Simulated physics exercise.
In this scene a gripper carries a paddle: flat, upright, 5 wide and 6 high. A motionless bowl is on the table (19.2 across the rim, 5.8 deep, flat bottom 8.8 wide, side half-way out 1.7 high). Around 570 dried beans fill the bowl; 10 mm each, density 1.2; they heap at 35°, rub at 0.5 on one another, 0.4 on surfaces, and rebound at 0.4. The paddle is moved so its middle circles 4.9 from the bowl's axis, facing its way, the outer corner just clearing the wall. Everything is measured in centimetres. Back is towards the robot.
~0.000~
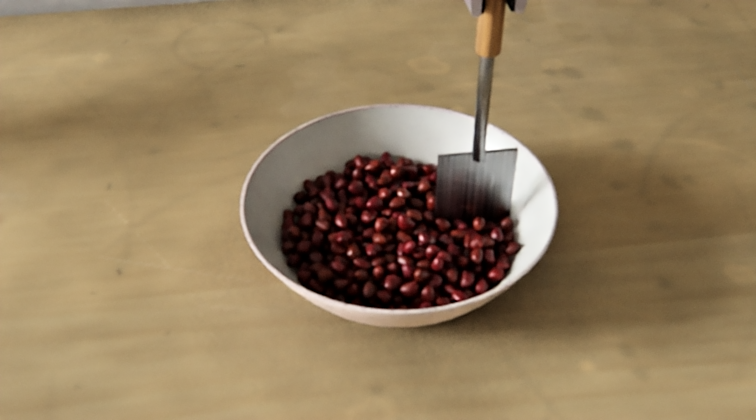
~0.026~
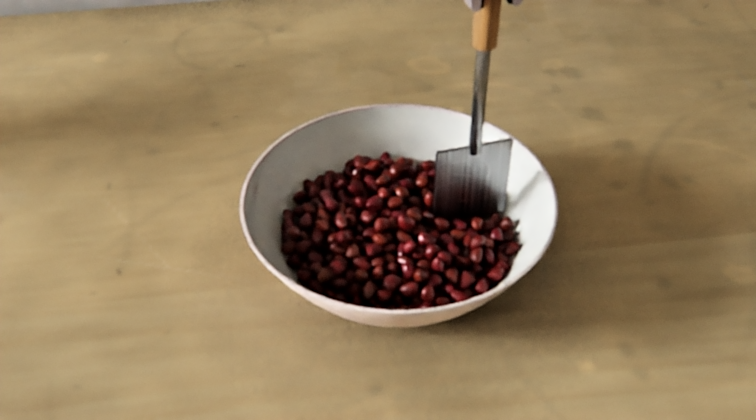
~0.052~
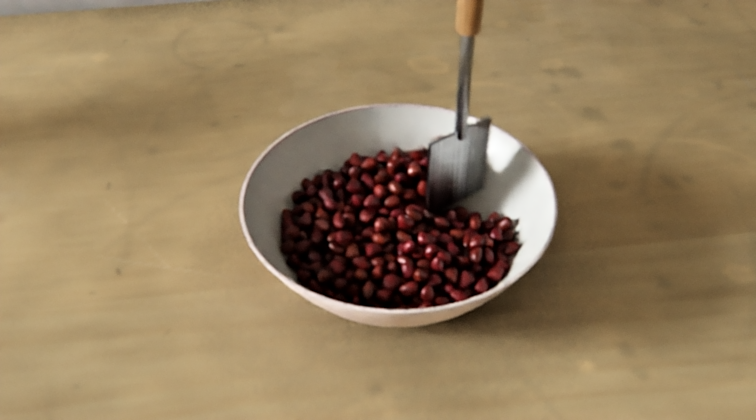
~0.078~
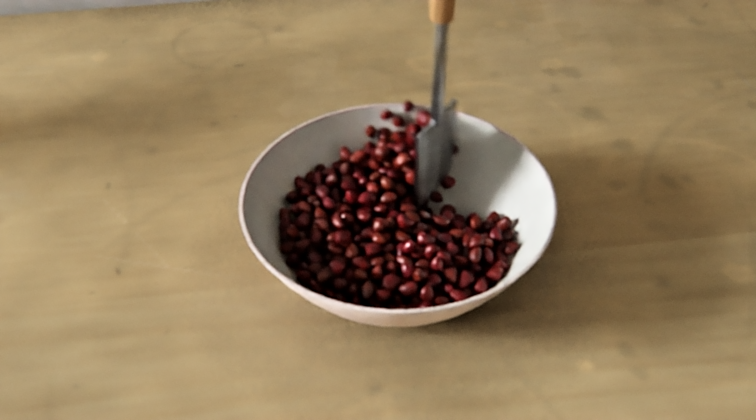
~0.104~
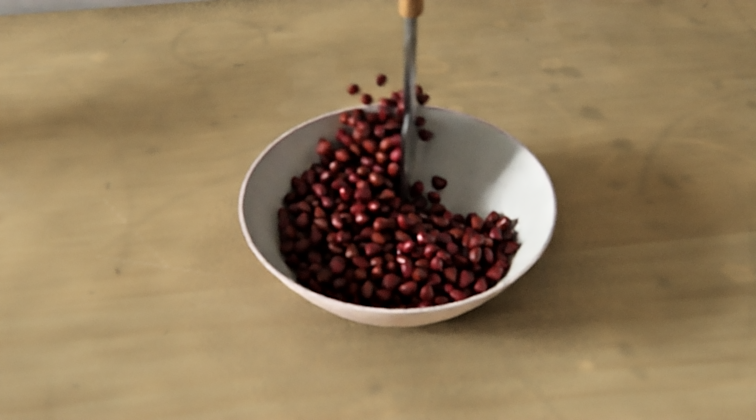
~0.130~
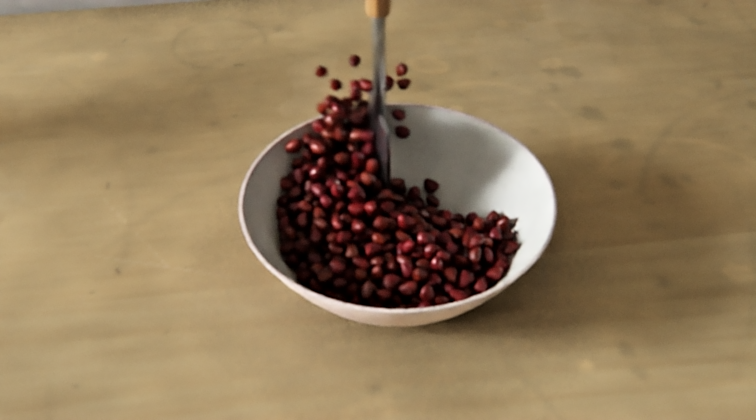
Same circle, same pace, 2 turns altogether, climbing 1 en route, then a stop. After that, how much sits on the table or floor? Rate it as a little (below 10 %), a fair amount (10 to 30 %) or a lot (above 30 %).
A lot.
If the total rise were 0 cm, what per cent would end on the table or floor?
I'd put it at about 50 per cent.
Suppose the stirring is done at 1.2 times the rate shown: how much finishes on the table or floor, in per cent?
40 %.
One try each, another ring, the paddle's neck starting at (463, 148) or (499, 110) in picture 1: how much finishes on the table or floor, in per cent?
I'd put it at around 40 and 0 percent.
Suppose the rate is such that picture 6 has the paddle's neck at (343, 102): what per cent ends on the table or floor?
Around 45 in a hundred.
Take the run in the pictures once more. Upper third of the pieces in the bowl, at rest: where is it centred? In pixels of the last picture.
Roughly at pixel (397, 232).
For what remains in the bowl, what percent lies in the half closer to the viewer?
Around 50 percent of it.
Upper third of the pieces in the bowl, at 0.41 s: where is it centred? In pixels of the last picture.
The top third is centred near (498, 205) in the last picture.
After 0.41 s, 338° round, highest piece 10 above the table; 424 in the bowl, 94 on the table or floor, 51 in flight or on the tool.
After 0.69 s, 221° round, highest piece 10 above the table; 347 in the bowl, 205 on the table or floor, 17 in flight or on the tool.
After 1.03 s, 0° round, highest piece 5 above the table; 343 in the bowl, 226 on the table or floor.
After 1.73 s, 0° round, highest piece 4 above the table; 343 in the bowl, 226 on the table or floor.
In the end, 343 in the bowl, 226 on the table or floor. That is 40 % on the table or floor.
